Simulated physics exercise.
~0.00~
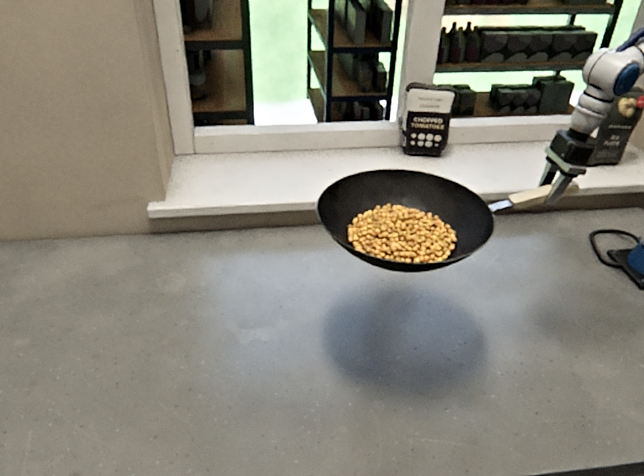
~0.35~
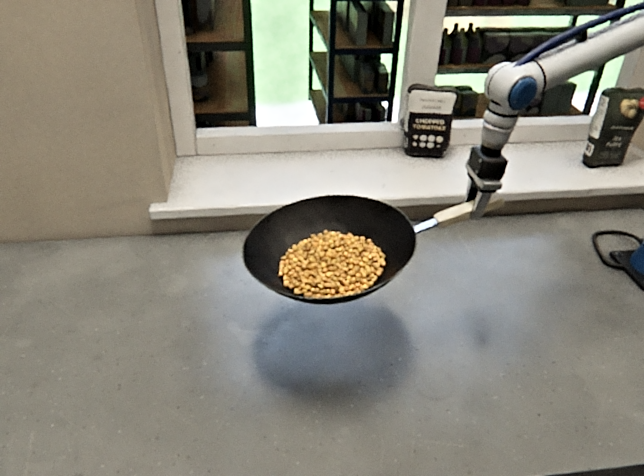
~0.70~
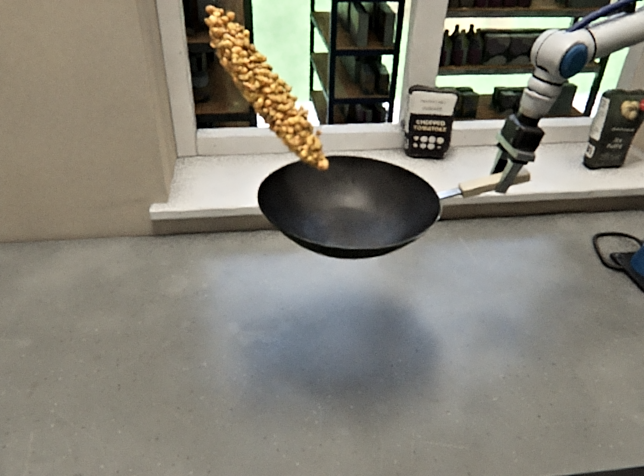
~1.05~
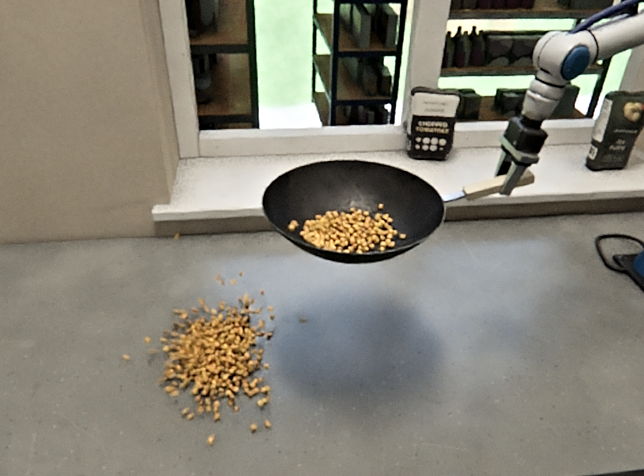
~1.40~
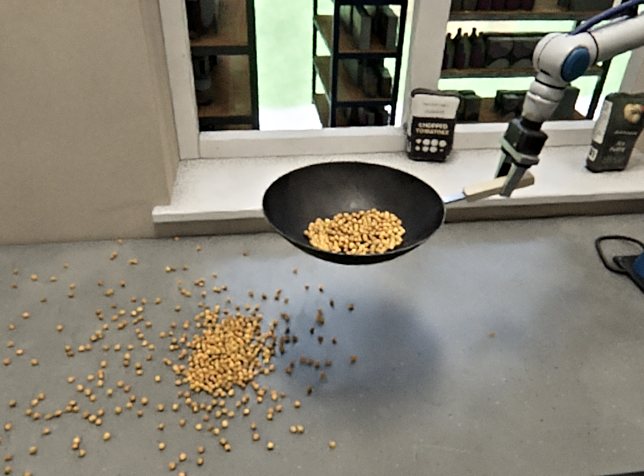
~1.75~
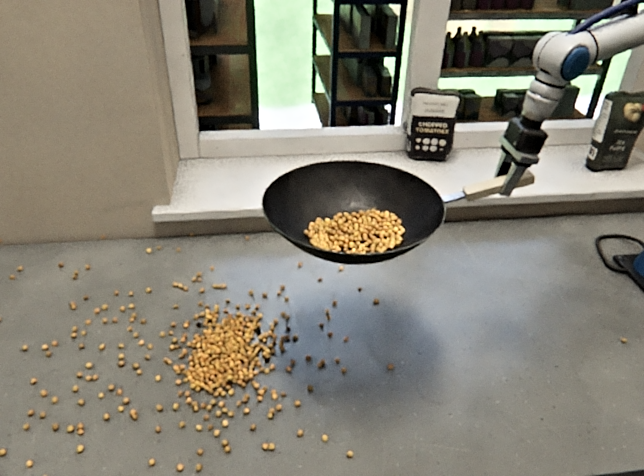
The video shows a robot arm moving a black wok of chickpeas left above a grey counter, then tossing them high into the air; some land back in the wok, but most fall onto the counter, leaving a pile with scattered pieces around it.
